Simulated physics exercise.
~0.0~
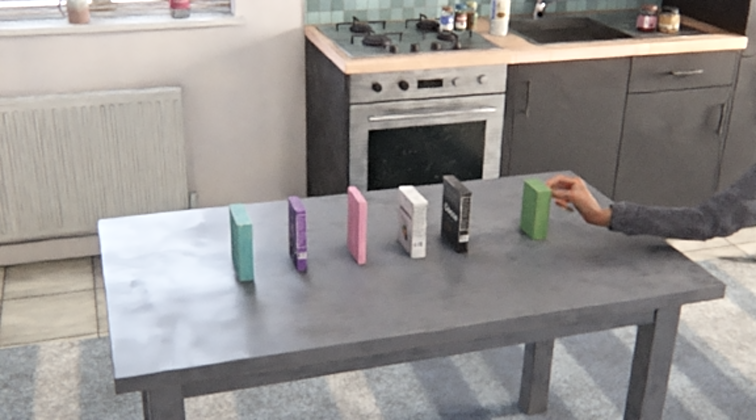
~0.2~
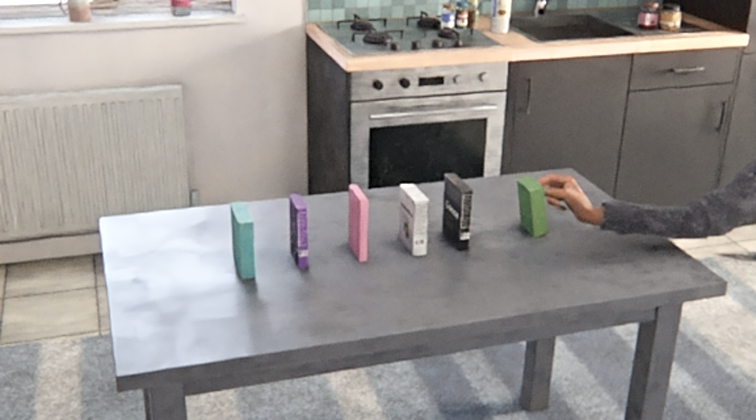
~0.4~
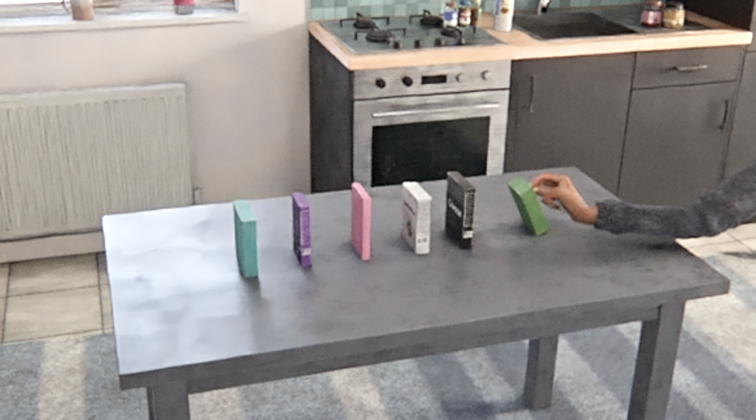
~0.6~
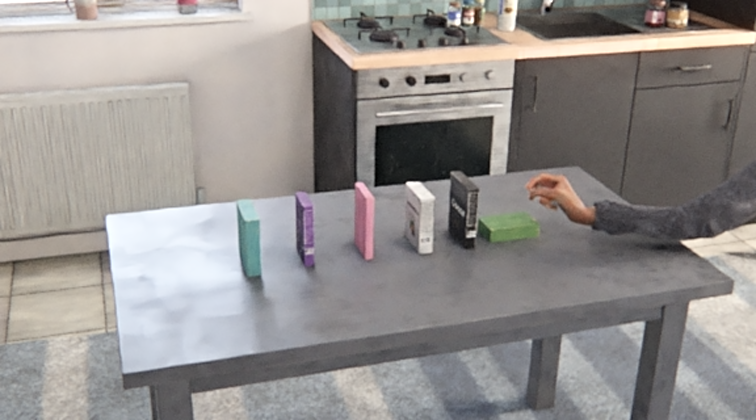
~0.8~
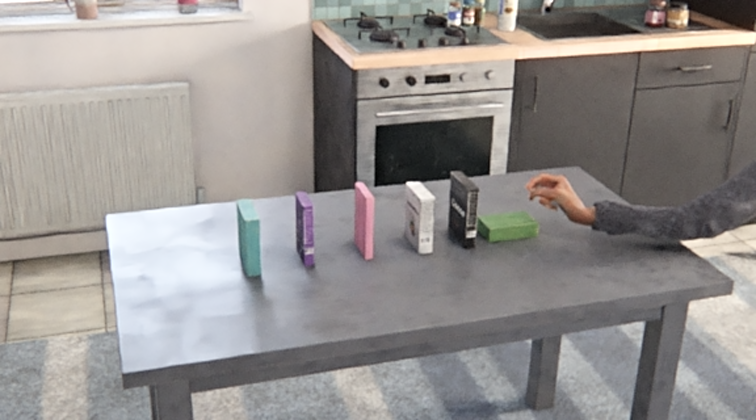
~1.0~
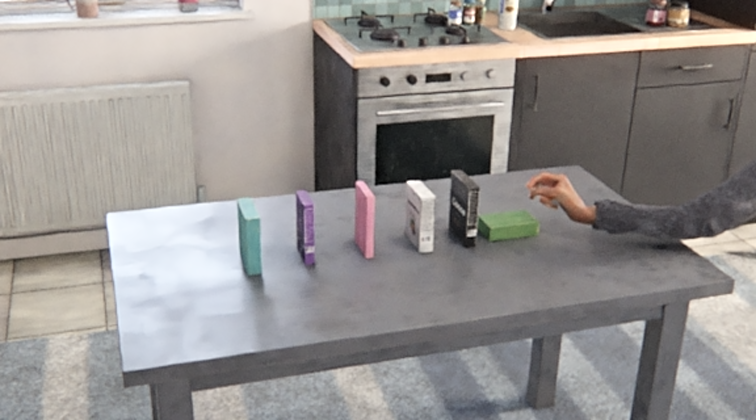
A green block stands at the right end of a spaced line of upright, flat box-like things on a grey table in a kitchen, seen from slightly above by a gently swaying camera. To its left stand a black packet, a white packet, a pink board, a purple packet and a turquoise block, with an oven and a radiator behind. A hand reaching in from the right nudges the green block's top until it tips leftward. It falls flat on its side just short of the black packet. The hand hovers nearby, and the other five remain upright.
